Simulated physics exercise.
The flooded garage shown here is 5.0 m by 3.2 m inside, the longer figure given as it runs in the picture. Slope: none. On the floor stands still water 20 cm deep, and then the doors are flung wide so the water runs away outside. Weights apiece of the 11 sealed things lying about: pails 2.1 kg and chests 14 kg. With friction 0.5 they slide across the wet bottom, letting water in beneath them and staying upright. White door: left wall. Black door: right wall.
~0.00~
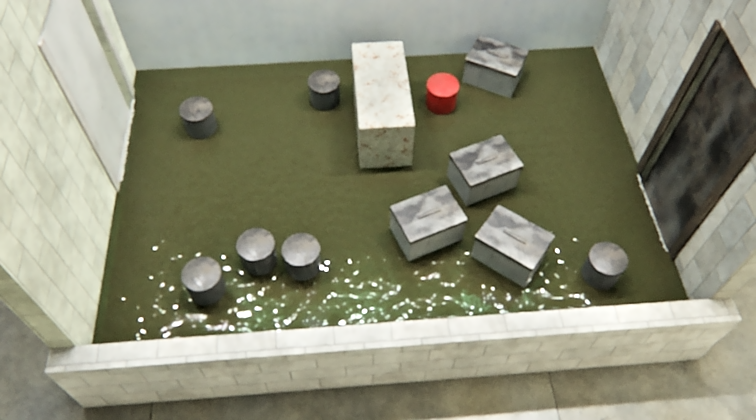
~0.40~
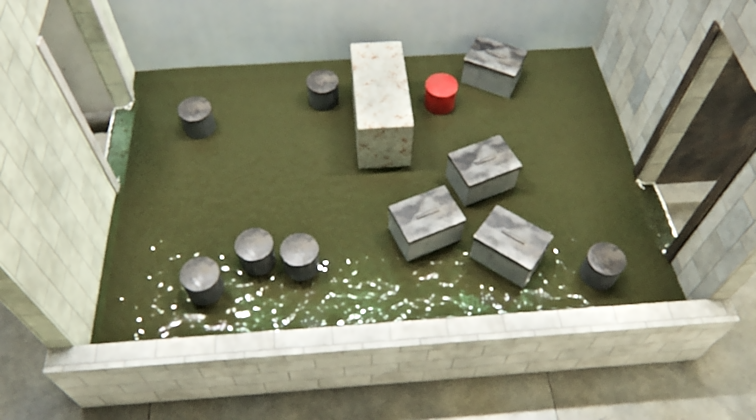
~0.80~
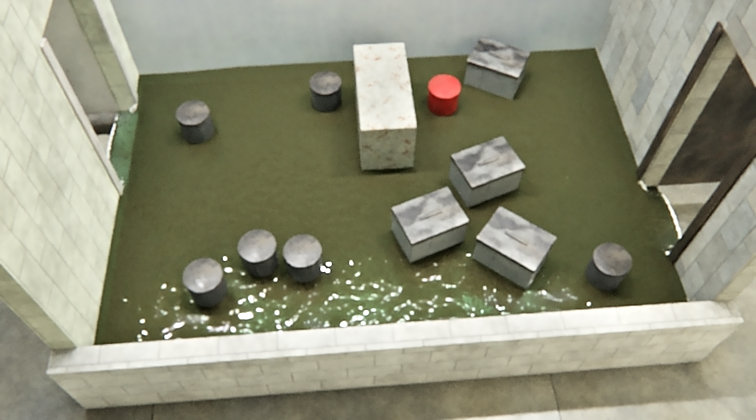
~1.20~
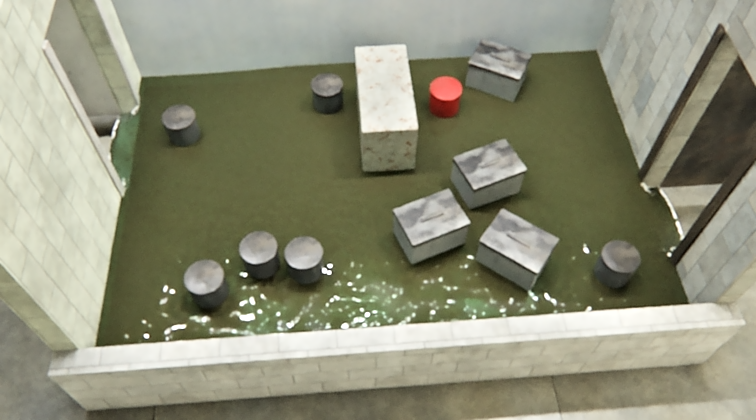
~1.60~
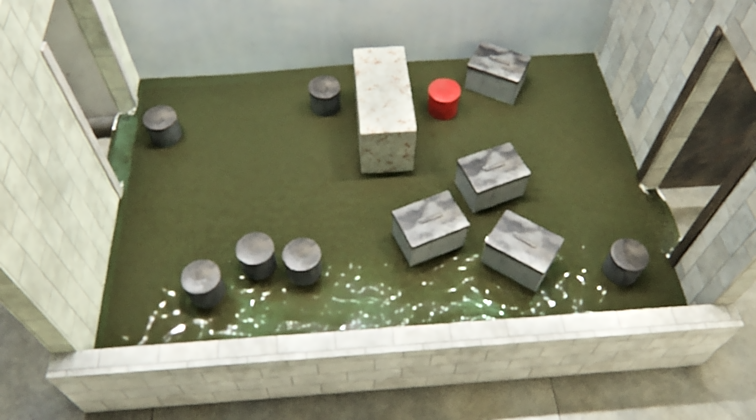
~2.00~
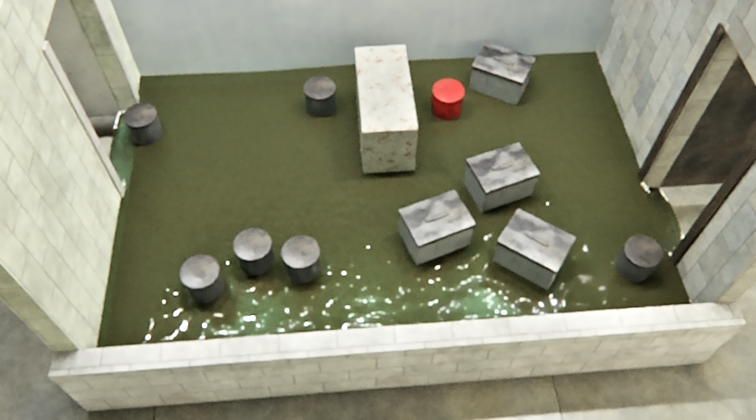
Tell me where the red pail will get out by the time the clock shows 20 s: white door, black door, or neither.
The red pail - neither one.
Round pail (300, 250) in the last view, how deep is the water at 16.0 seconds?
About 7 cm.
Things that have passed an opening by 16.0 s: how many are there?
By then 7.
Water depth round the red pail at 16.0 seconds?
About 7 cm.
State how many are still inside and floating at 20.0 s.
The count is 2.
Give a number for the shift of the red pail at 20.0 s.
I'd say close to 50 centimetres.
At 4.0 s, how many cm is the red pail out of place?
I'd guess some 5 cm by then.
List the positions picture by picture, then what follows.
The red pail at (443, 85), afloat; about 3150 L in view; 0 of 11 have shifted, in the first picture.
The red pail at (442, 85) floats; 20 cm deep round most things; 0 of 11 have shifted, in the second picture.
The red pail at (445, 86), afloat; about 3040 L in view; 1 of 11 have shifted, in the third picture.
The red pail at (446, 88), afloat; 20 cm deep round most things; 2 of 11 have shifted, in the fourth picture.
The red pail at (445, 90), afloat; about 2890 L in view; 4 of 11 have shifted, in the fifth picture.
The red pail at (449, 90), afloat, 3 cm from its start; 18 cm deep round most things; 7 of 11 have shifted, in the sixth picture.
After 4.0 s the red pail is near (450, 96), 0.1 m from its start, afloat; 2 of 11 are out; 9 afloat.
After 9.0 s the red pail is near (451, 109), 0.2 m from its start, afloat; 2 of 11 are out; 9 afloat.
After 16.0 s the red pail is near (462, 126), 0.4 m from its start, afloat; 7 of 11 are out; 4 afloat.
After 20.0 s the red pail is near (466, 130), 0.5 m from its start, afloat; 8 of 11 are out; 2 afloat.
